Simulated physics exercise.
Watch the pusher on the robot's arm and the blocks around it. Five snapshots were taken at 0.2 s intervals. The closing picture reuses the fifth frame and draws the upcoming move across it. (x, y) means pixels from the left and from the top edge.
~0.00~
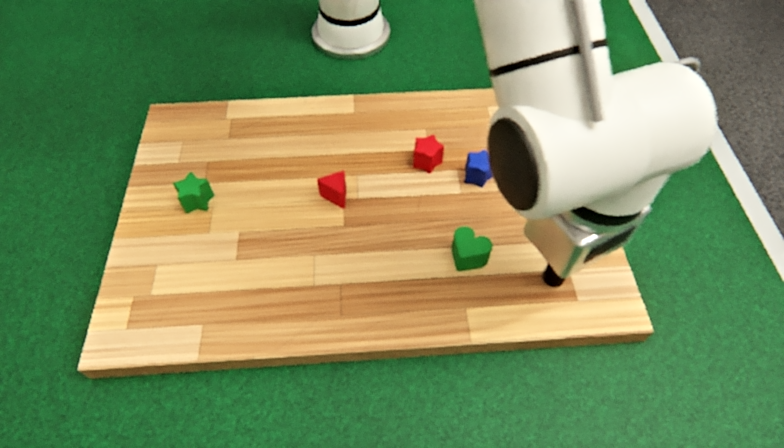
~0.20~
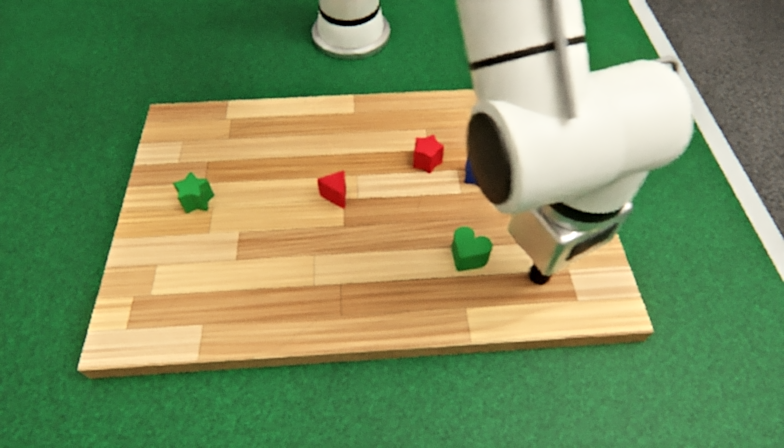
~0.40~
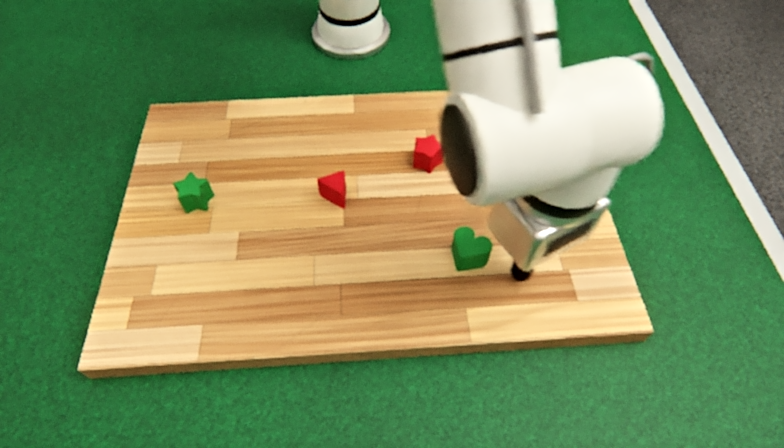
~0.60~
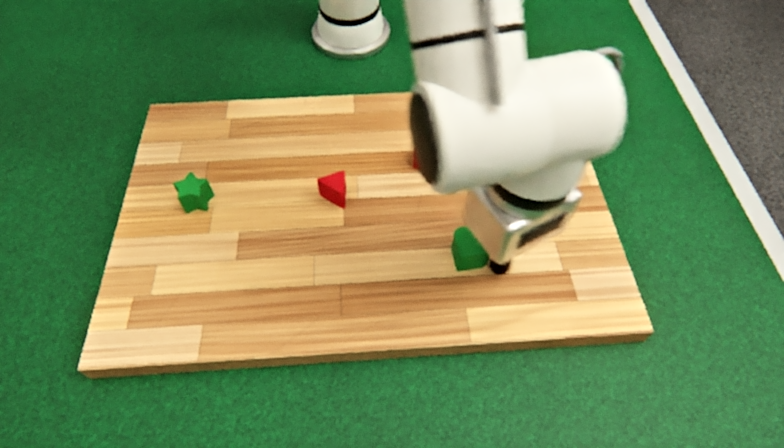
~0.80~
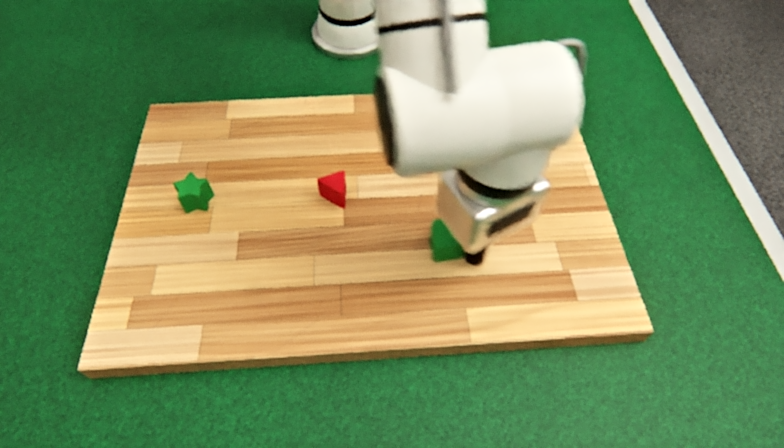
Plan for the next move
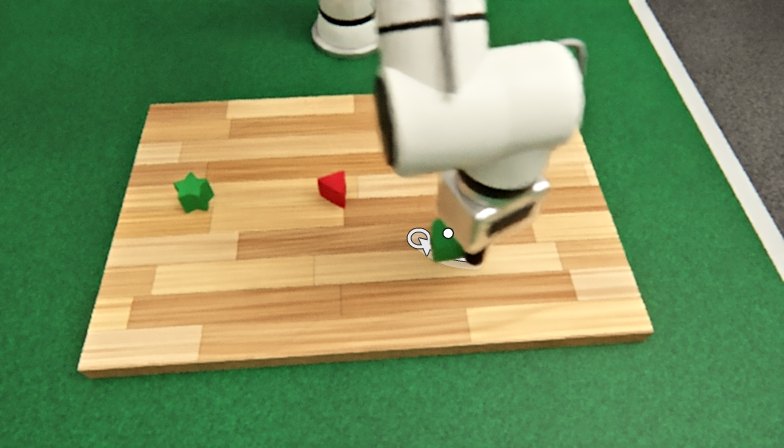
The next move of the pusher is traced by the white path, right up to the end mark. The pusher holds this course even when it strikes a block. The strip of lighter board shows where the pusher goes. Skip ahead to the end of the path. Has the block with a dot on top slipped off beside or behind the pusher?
Final answer: No.
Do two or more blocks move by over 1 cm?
No.
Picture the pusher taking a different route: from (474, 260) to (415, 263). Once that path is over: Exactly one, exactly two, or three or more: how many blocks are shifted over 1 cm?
One gets moved.
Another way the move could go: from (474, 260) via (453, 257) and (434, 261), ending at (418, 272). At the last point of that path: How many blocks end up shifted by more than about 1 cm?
Expect one.
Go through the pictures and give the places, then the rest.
The first picture shows lower end of the pusher at (553, 278), tops of blocks, green heart block at (471, 242).
The second picture shows pusher at (539, 276), blocks as before.
The third picture shows pusher at (521, 272), blocks as before.
The fourth picture shows pusher at (499, 266), blocks as before.
The fifth picture shows pusher at (474, 257), green heart block at (448, 233).
The drawn path runs from (474, 260) through (453, 258) and (434, 250) to (419, 238); the dot is on the green heart block.
What follows on the original path. Halfway along, pusher at (444, 251); green heart block at (420, 223), turned 20° clockwise.
At the end, pusher at (419, 235); green heart block at (396, 207), turned 20° clockwise.
